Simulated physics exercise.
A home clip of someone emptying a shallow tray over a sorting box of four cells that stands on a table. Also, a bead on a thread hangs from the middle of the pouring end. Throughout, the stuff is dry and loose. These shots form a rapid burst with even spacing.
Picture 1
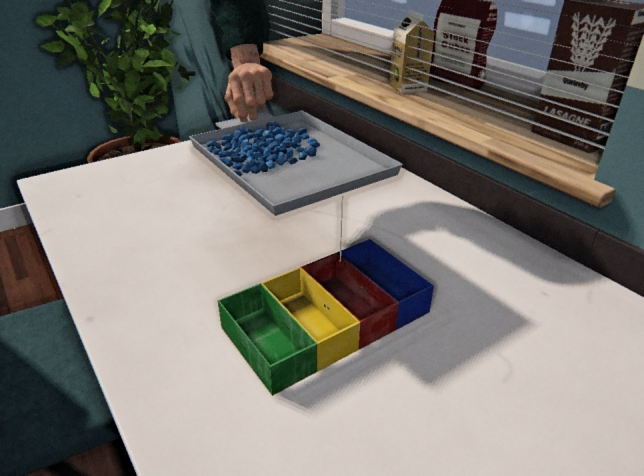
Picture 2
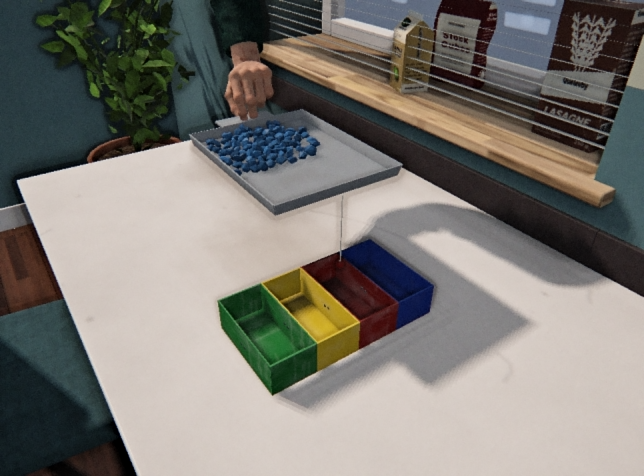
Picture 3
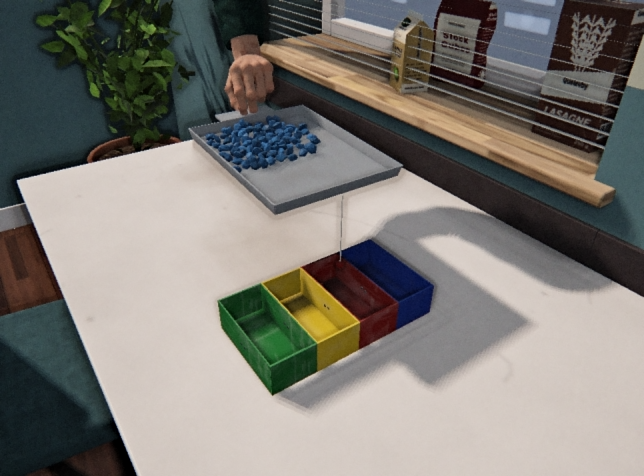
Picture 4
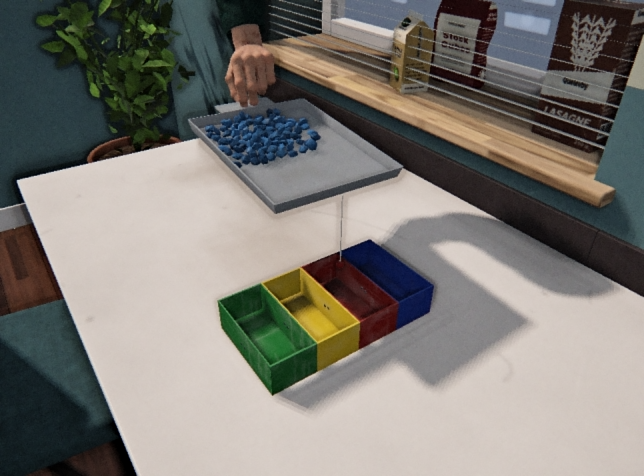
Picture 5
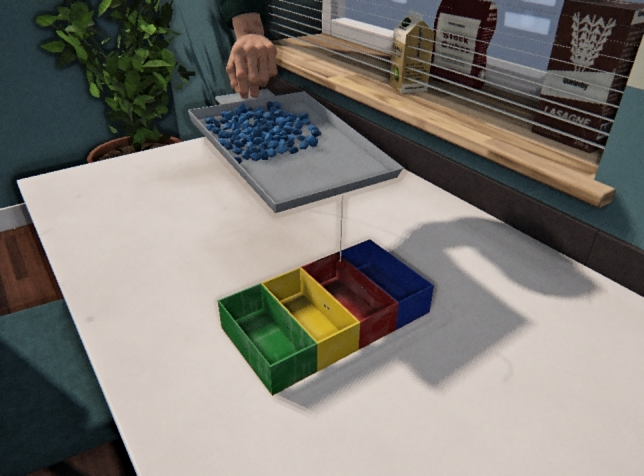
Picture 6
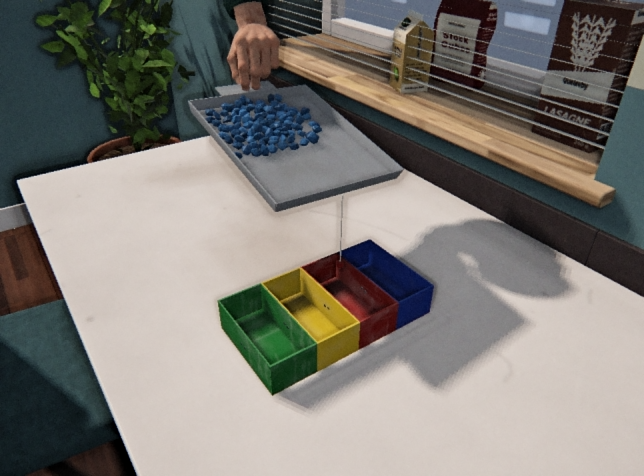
The footage shows a hand gradually raising the far end of a grey tray holding small blue stones, tilting it slightly toward its right corner, above a still box with green, yellow, red and blue cells on a white table.
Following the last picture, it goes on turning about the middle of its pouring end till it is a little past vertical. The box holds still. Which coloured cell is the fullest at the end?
The blue one.
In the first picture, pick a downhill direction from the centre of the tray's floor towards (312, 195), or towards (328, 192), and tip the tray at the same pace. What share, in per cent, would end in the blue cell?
In order: About 0, then 10 percent.
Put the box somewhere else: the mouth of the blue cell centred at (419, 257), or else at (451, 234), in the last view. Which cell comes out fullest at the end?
The cell in red, then yellow.
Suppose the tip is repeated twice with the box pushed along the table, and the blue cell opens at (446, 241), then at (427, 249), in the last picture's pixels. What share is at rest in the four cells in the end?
Roughly 90 %, then roughly 100 %.
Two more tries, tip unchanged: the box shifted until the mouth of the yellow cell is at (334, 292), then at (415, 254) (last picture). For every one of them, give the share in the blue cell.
In turn 30 and 0 in a hundred.
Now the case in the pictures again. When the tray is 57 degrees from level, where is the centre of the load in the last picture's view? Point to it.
I'd mark it close to (357, 172).
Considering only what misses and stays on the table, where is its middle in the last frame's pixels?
Somewhere near (433, 287), I think.
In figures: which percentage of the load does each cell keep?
Green cell: Around 0 percent; yellow cell: Around 10 percent; red cell: Around 30 percent; blue cell: Around 40 percent.
Soon, tray tipped steeply; most on the tray; a stray few in the blue cell; a stray few in the red cell; a small part falling or outside the box.
A while on, tray tipped right over; most on the tray; a small part in the red cell; a small part in the blue cell; a stray few in the yellow cell; a small part falling or outside the box.
Towards the end, tray tipped past a quarter turn; about half in the blue cell; about a third in the red cell; a small part in the yellow cell; about a quarter falling or outside the box.
Finally, tray tipped past a quarter turn; about half in the blue cell; about a third in the red cell; a small part in the yellow cell; none in the green cell; about a quarter outside the box.
